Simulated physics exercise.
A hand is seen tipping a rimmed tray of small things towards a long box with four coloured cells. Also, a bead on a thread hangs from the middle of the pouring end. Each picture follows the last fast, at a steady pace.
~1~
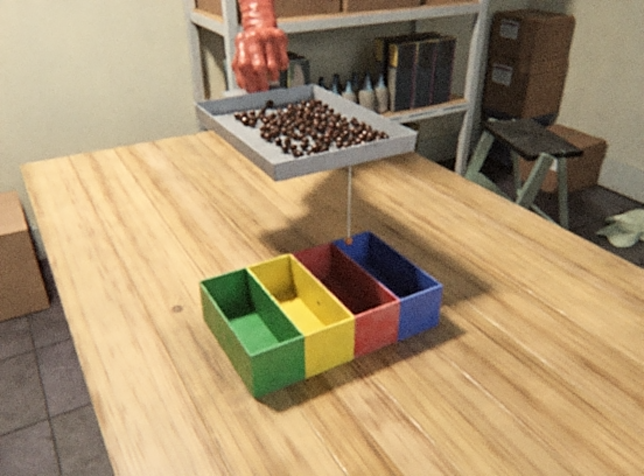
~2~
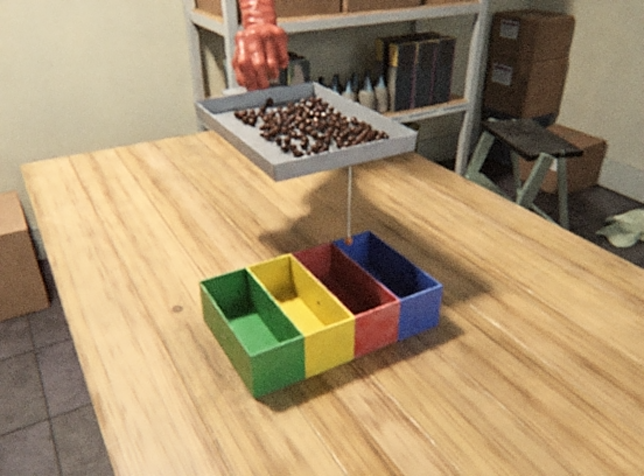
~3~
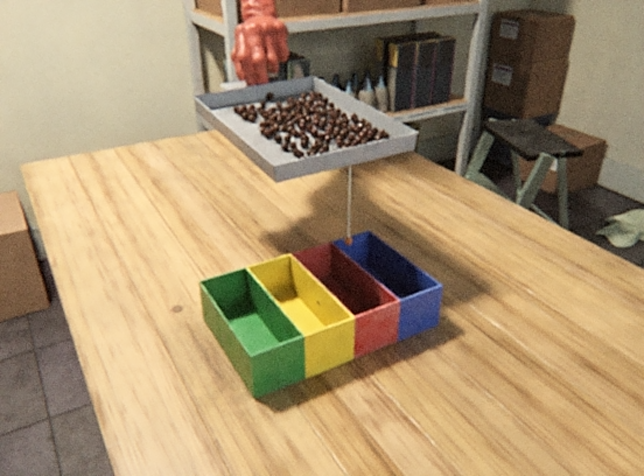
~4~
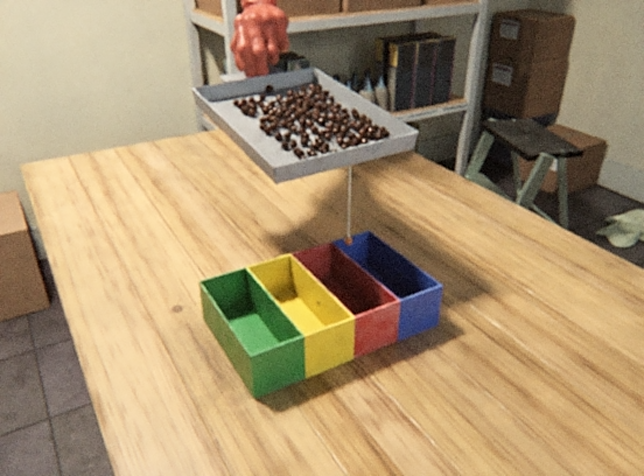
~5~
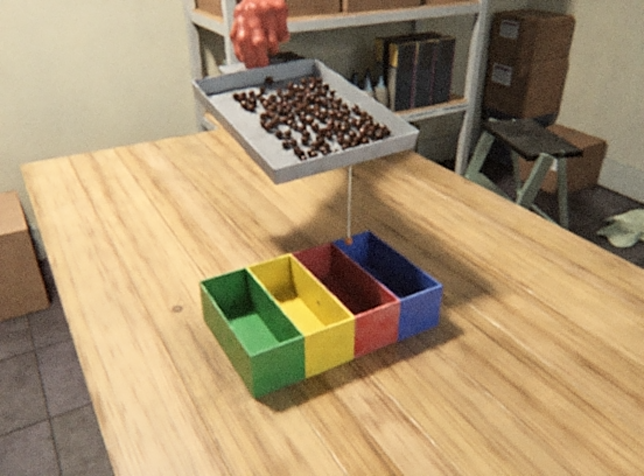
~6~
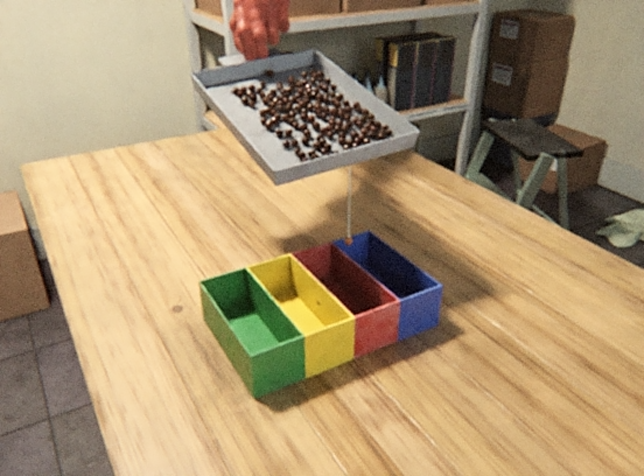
A red hand slowly raised the back of a gray tray of small dark brown balls, tilting it toward a box with green, yellow, red and blue sections, while the balls shifted slightly inside.
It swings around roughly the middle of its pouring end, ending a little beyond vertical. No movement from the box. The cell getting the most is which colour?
It is yellow.
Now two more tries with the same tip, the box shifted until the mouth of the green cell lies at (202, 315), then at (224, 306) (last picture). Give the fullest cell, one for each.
Red, then the cell in yellow.
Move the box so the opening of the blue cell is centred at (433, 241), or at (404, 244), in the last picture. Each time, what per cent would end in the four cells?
First case 70 in a hundred, second case 100 in a hundred.
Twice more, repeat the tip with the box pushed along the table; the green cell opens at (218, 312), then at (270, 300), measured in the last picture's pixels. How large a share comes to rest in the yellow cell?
30% for the first placement, 60% for the second.
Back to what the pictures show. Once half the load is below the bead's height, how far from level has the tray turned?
About 95 degrees.
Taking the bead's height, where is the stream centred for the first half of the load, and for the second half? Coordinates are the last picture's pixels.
I'd say around (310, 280) at first, then around (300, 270).
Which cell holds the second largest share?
The answer is the red one.
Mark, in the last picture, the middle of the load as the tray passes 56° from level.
Somewhere about pixel (325, 138).
Soon after the last picture, tray tipped steeply; nearly all on the tray; a stray few falling or outside the box.
A little later, tray tipped right over; about a third on the tray; about a third in the yellow cell; a small part in the red cell; a stray few in the blue cell; a stray few in the green cell; about a quarter falling or outside the box.
Later still, tray tipped past a quarter turn; about two thirds in the yellow cell; about a quarter in the red cell; a small part in the blue cell; a stray few in the green cell; a stray few falling or outside the box.
At rest, tray tipped past a quarter turn; about two thirds in the yellow cell; about a quarter in the red cell; a small part in the blue cell; a stray few in the green cell; a stray few outside the box.
